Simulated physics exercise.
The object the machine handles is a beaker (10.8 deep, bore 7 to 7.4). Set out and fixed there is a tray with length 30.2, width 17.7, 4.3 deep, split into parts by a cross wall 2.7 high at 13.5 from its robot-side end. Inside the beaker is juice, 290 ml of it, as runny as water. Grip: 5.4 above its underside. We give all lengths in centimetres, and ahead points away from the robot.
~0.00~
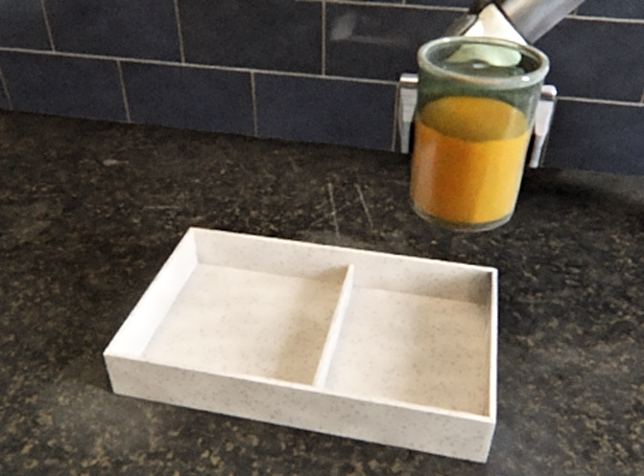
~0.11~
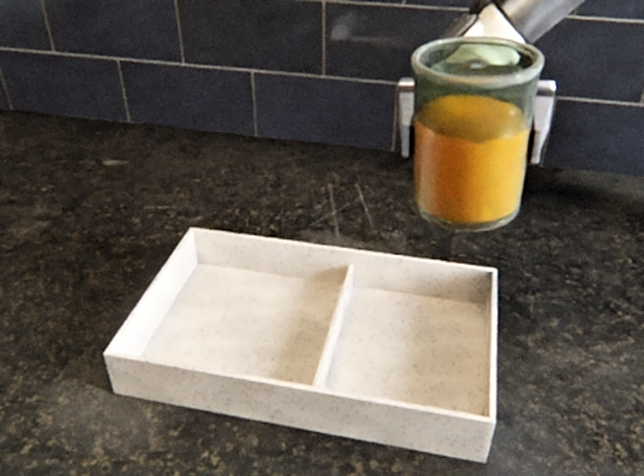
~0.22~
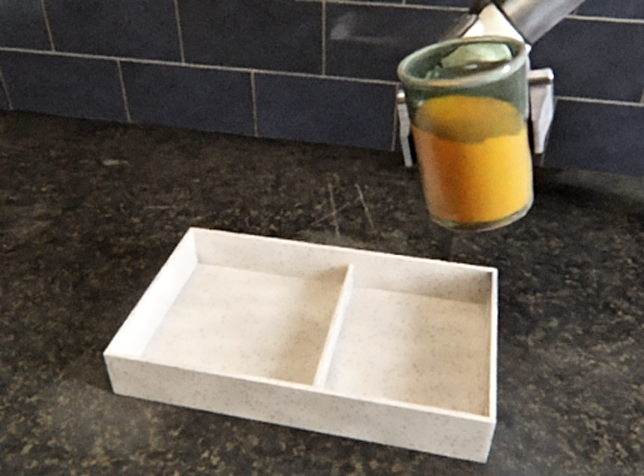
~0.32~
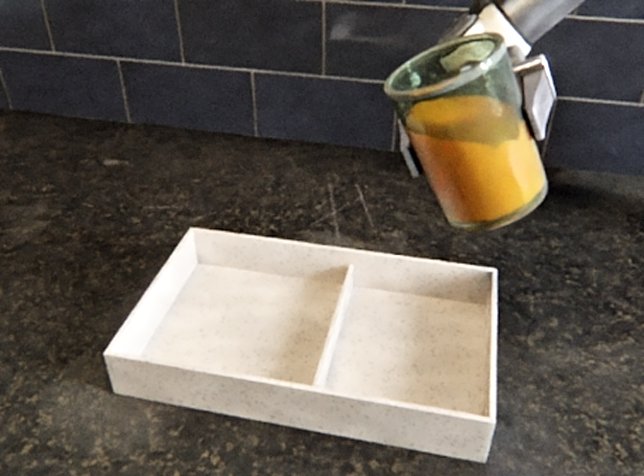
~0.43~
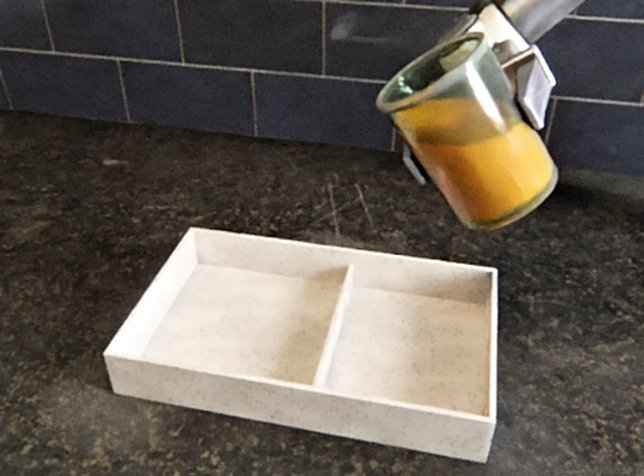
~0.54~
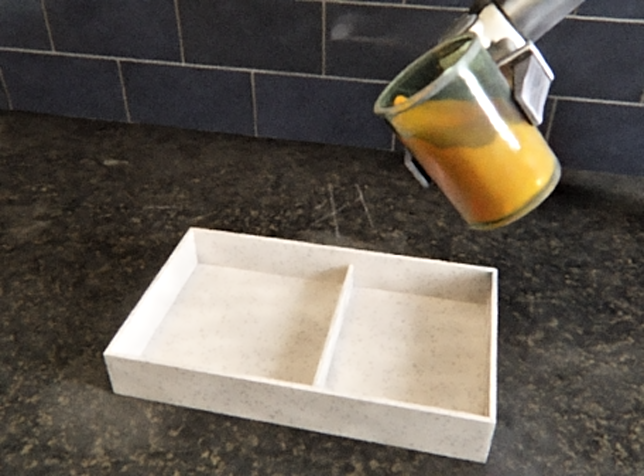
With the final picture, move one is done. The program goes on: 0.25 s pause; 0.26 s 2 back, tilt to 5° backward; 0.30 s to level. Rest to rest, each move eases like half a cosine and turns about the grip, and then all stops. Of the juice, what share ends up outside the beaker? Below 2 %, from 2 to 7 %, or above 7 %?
Below 2 %.
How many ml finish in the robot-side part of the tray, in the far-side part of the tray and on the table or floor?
About 0 ml, 0 ml, 0 ml.
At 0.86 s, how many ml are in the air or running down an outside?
I'd say around 0 ml.
After 0.86 s, tilted 32° forward, liquid up to 25 above the table; 290 ml in the beaker.
After 1.19 s, tilted 3° backward, liquid up to 26 above the table; 290 ml in the beaker.
After 1.55 s, level, liquid up to 25 above the table; 290 ml in the beaker.
After 2.35 s, level, liquid up to 25 above the table; 290 ml in the beaker.
At rest, 290 ml in the beaker. That is 0 % outside the beaker.
